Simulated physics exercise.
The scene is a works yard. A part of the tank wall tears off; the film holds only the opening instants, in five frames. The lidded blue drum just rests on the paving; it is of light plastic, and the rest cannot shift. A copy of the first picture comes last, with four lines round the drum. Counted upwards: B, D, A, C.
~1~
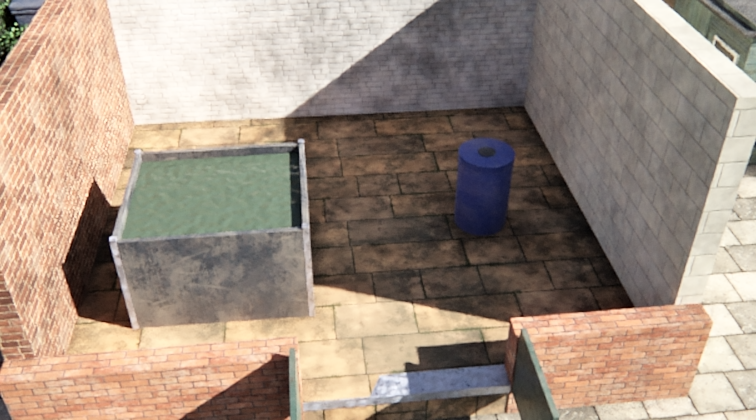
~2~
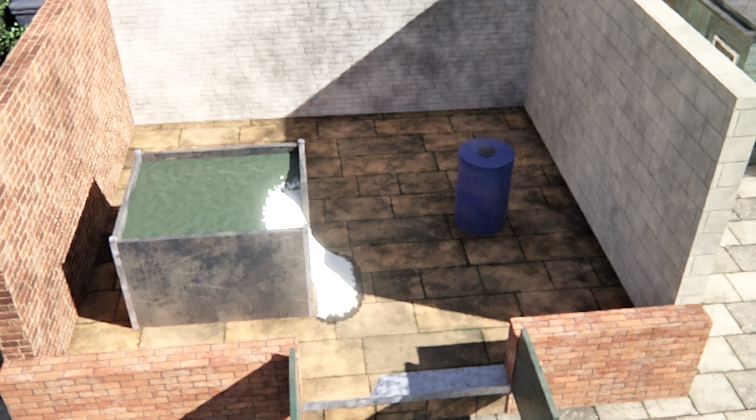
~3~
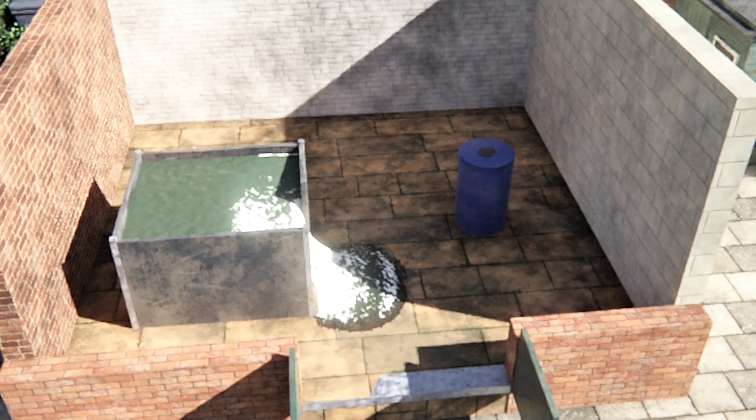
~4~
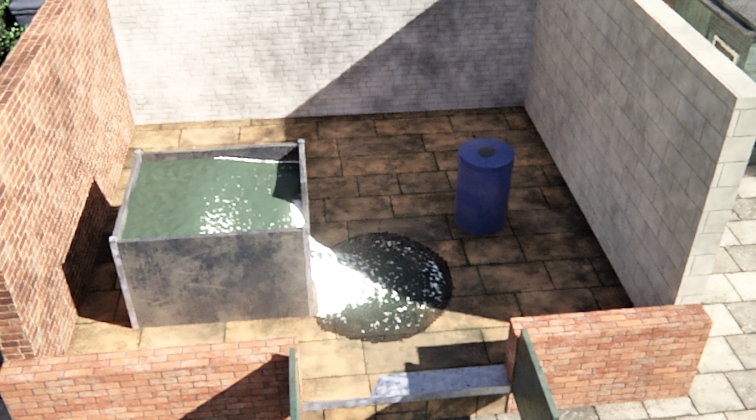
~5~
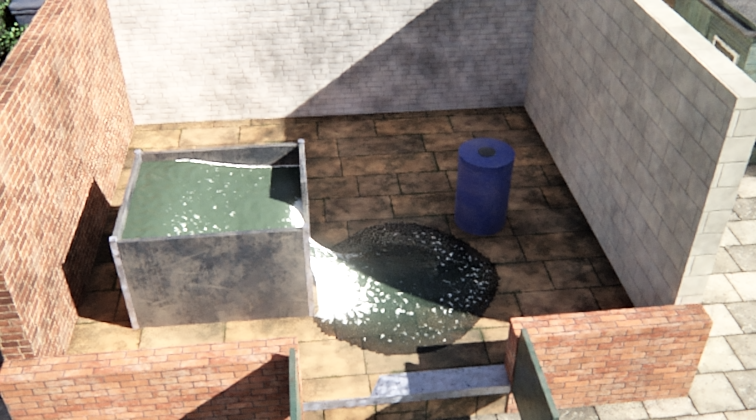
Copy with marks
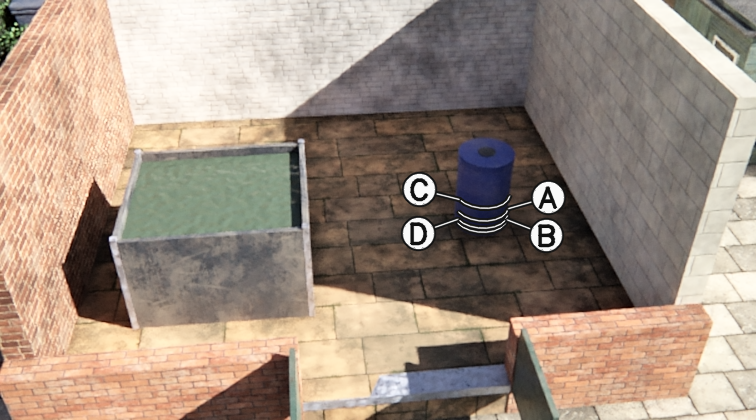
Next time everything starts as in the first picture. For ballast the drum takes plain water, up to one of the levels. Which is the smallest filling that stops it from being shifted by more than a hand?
Take C.
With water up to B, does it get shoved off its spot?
Yes, it does.
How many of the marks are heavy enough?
One.
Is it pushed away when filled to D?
Yes, that goes wrong.
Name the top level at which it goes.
Here it is level A.
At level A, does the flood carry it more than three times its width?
No, less.
In white, A at (487, 220); B at (486, 232); C at (488, 208); D at (486, 228); from the bottom up B, D, A, C.
For level A, it is pushed about its own width away.
For level B, it is pushed about 4 times its own width away.
For level C, it does not move.
For level D, it is pushed about 5 times its own width away.
